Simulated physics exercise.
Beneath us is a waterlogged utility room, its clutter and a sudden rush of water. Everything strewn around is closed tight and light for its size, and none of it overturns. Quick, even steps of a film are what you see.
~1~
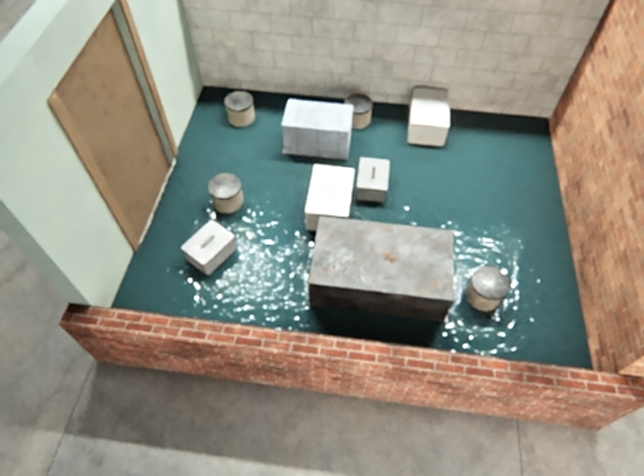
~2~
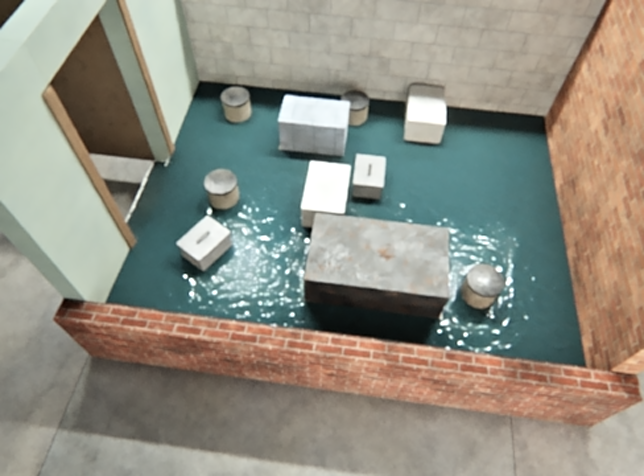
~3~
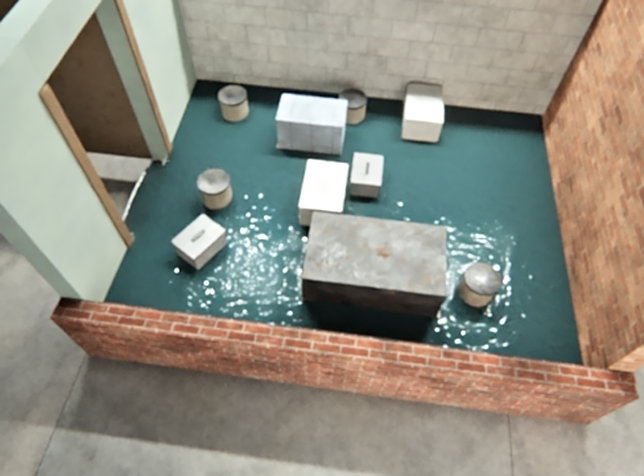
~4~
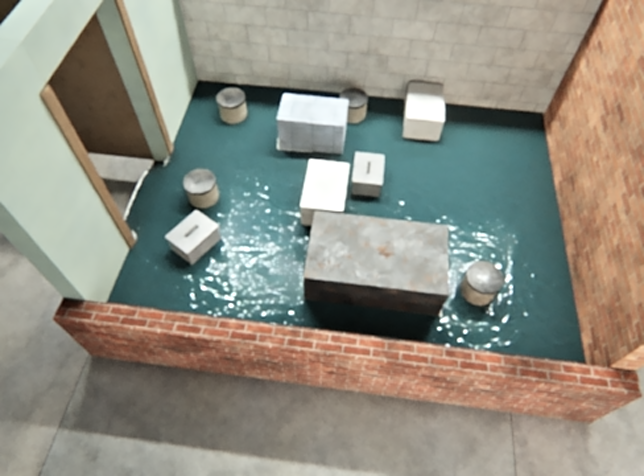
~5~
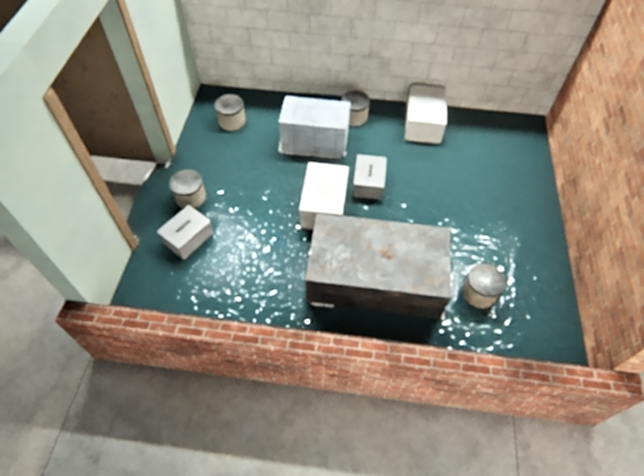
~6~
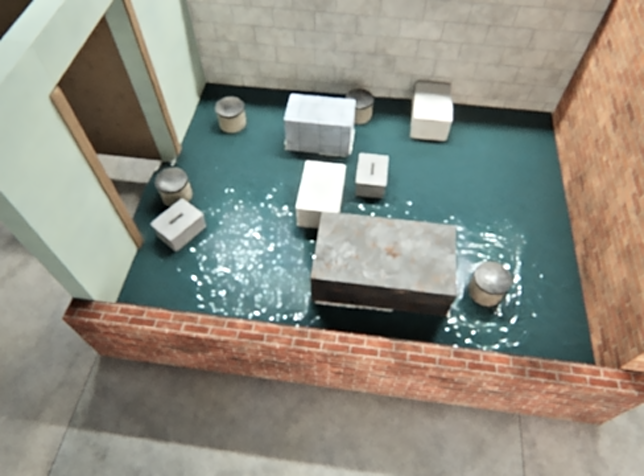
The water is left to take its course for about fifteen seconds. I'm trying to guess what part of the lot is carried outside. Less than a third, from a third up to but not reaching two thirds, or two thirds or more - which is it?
Go with two thirds or more.
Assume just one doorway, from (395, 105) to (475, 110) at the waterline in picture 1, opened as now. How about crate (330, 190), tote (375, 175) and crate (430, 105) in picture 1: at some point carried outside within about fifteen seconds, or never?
Taking them one after another, flushed away, then flushed away, then flushed away.
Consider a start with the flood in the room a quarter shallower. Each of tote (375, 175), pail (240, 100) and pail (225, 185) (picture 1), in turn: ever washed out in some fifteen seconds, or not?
Escapes, then escapes, then escapes.
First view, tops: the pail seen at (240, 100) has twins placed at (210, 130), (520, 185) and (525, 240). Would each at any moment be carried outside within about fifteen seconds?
Taken in the given order, the three: Exits at some point, doesn't escape and doesn't escape.
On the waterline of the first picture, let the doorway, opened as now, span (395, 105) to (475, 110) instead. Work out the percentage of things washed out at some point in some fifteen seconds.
I'd call it 60 per cent.
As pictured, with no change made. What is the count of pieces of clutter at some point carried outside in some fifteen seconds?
It comes out at 6.
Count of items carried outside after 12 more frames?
I count 3 altogether.
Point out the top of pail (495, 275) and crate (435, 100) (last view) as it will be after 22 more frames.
Near (470, 301) and (367, 102).
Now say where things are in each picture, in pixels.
The first frame shows a pail at (224, 186) floats; a tote at (208, 242), afloat; 0 of 8 have shifted.
The second frame shows a pail at (220, 181) floats; a tote at (203, 238) floats; 0 of 8 have shifted.
The third frame shows a pail at (213, 181), afloat, close to its start; a tote at (198, 236) floats, close to its start; 1 of 8 have shifted.
The fourth frame shows a pail at (199, 181), afloat, close to its start; a tote at (192, 231), afloat, close to its start; 2 of 8 have shifted.
The fifth frame shows a pail at (186, 182) floats, a stride from its start; a tote at (184, 226) floats, close to its start; 3 of 8 have shifted.
The sixth frame shows a pail at (171, 180), afloat, a stride from its start; a tote at (177, 219), afloat, a stride from its start; 4 of 8 have shifted.
A moment on, 2 of 8 are out; 6 afloat.
Next, 3 of 8 are out; 5 afloat.
Later, 5 of 8 are out; 3 afloat.
In the end, 6 of 8 are out; 2 afloat.
